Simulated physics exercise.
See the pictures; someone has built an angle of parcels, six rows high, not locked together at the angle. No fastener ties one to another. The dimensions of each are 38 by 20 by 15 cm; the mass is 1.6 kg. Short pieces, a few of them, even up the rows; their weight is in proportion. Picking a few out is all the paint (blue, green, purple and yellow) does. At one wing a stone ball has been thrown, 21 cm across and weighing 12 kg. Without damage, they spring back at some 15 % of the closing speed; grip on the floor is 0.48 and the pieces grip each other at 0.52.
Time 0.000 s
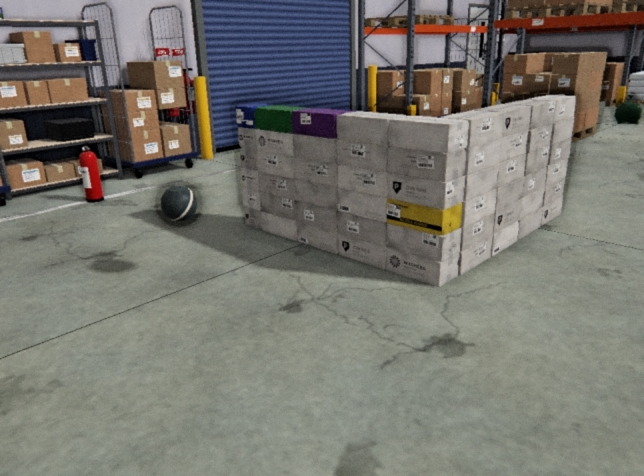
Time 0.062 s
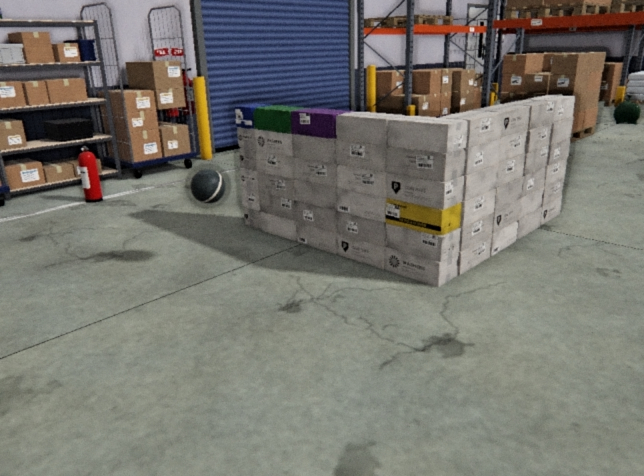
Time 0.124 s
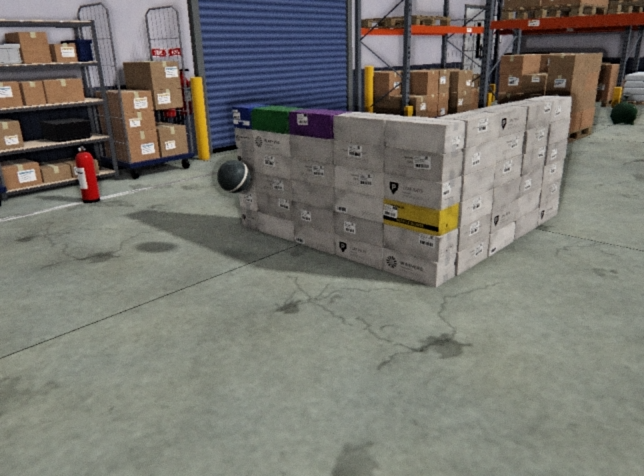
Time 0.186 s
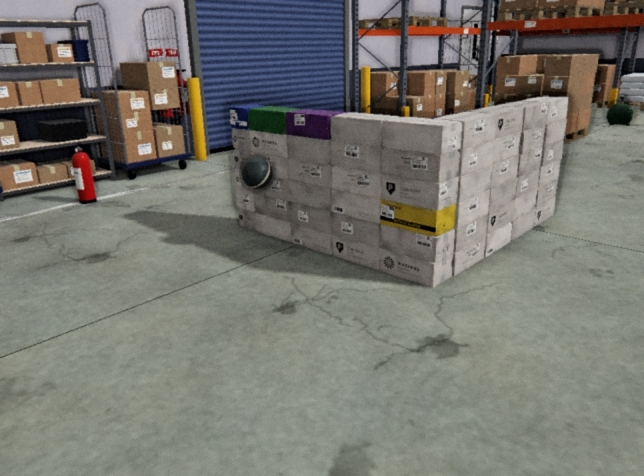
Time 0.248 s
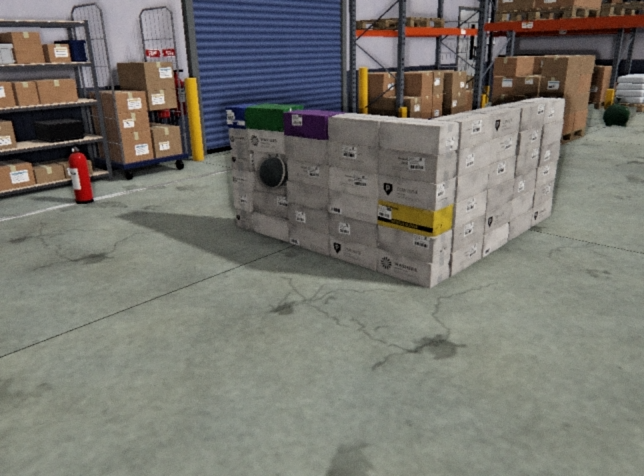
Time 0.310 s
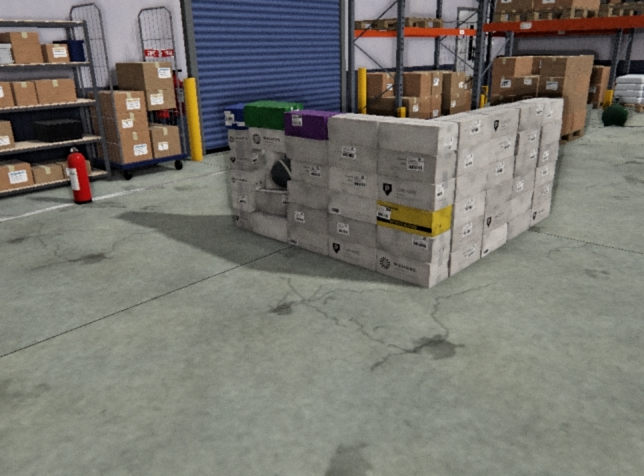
A dark ball flies rightward into the stacked boxes and pushes several near the left end.
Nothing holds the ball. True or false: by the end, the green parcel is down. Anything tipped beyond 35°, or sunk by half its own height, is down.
True.
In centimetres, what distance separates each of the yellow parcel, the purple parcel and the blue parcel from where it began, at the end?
The yellow one ends 0 cm from where it began, the purple one 0 cm, and the blue one 5 cm.
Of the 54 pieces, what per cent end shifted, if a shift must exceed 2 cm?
15 in a hundred.
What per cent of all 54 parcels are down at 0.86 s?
By then 10 %.
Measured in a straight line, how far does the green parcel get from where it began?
Start and end are some 80 cm apart.
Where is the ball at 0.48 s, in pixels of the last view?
It should be near pixel (317, 178).
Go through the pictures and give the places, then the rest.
In the first frame (we follow the side turned to the camera; the camera pans a little), ball (179, 204) 73 cm from contact, 3.7 m/s; green parcel (272, 120); blue parcel (244, 117); purple parcel (312, 125); no piece has moved.
The second frame shows ball (208, 186) 52 cm from contact, 3.6 m/s; green parcel (271, 121).
The third frame shows ball (234, 177) 30 cm from contact, 3.5 m/s; green parcel (269, 121).
The fourth frame shows ball (257, 173) 8 cm from contact, 3.5 m/s; green parcel (266, 122).
The fifth frame shows ball (274, 173) after contact, 2.1 m/s; green parcel (264, 119) displaced 23 mm; 5 stirred so far.
The sixth frame shows ball (286, 173) after contact, 2.1 m/s; green parcel (264, 118) tipped 4°; blue parcel (235, 119) tipped 4°; purple parcel (303, 126); 11 stirred so far.
Around 0.48 s, ball still moving; 5 of the 54 parcels down; green parcel tipped 14°, 11 cm lower; blue parcel displaced 32 mm.
Around 0.86 s, ball still moving; 5 of the 54 parcels down; green parcel tipped 73°, 53 cm lower.
Finally (1.9 s), ball rolling away; 5 of the 54 parcels down; green parcel upside down; blue parcel displaced 28 mm; yellow parcel unmoved. Seen by the last camera, middles, green parcel near (247, 233), blue parcel near (242, 117).
